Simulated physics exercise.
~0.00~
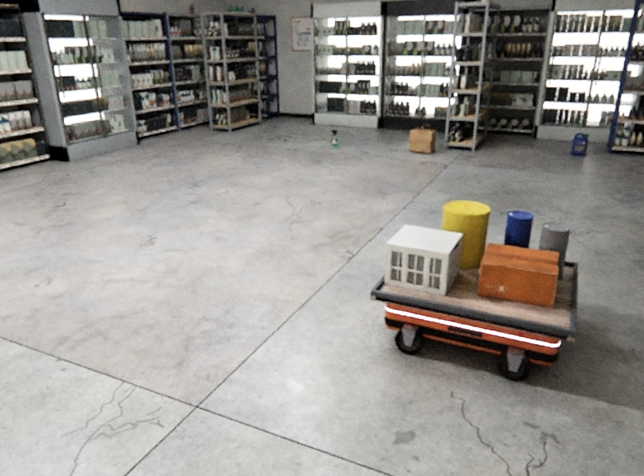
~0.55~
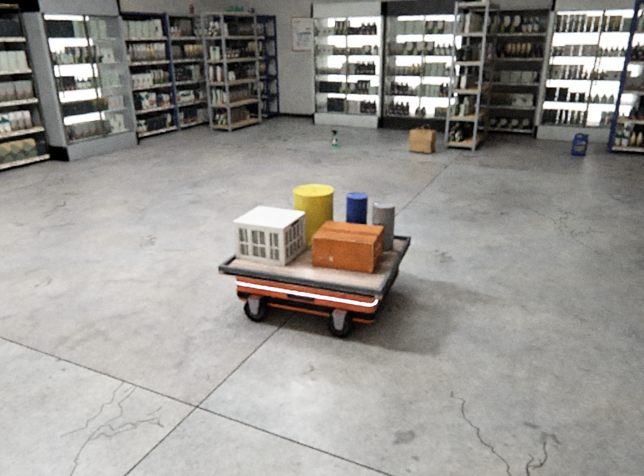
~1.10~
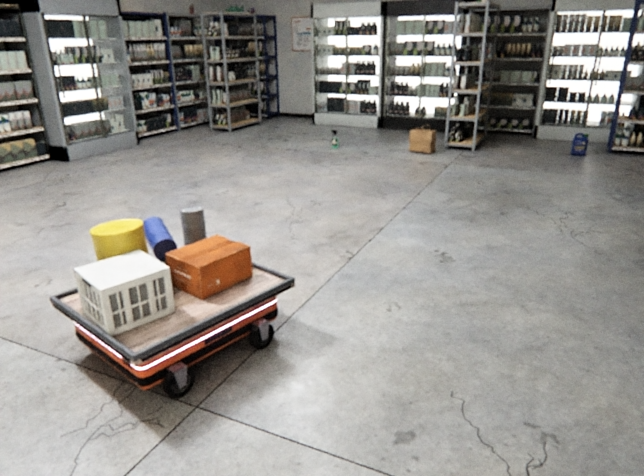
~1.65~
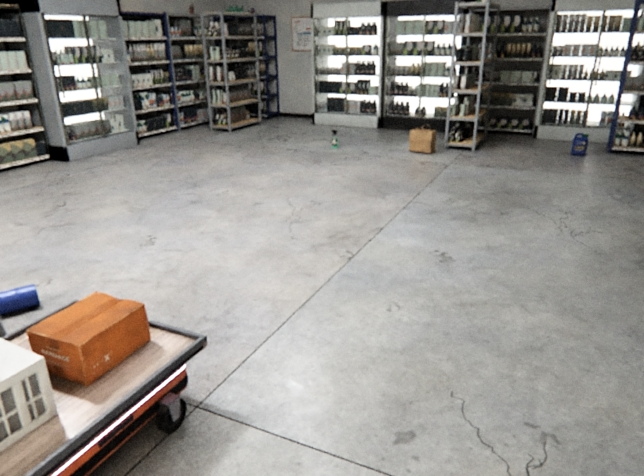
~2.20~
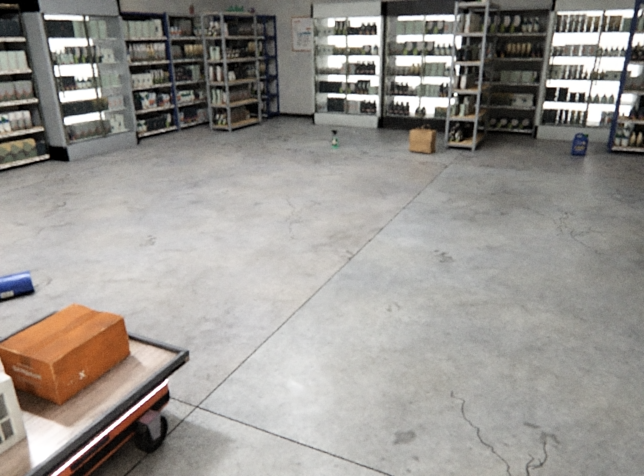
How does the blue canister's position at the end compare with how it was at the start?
At the start the blue canister stands upright on the cart, but at the end it is lying on its side.
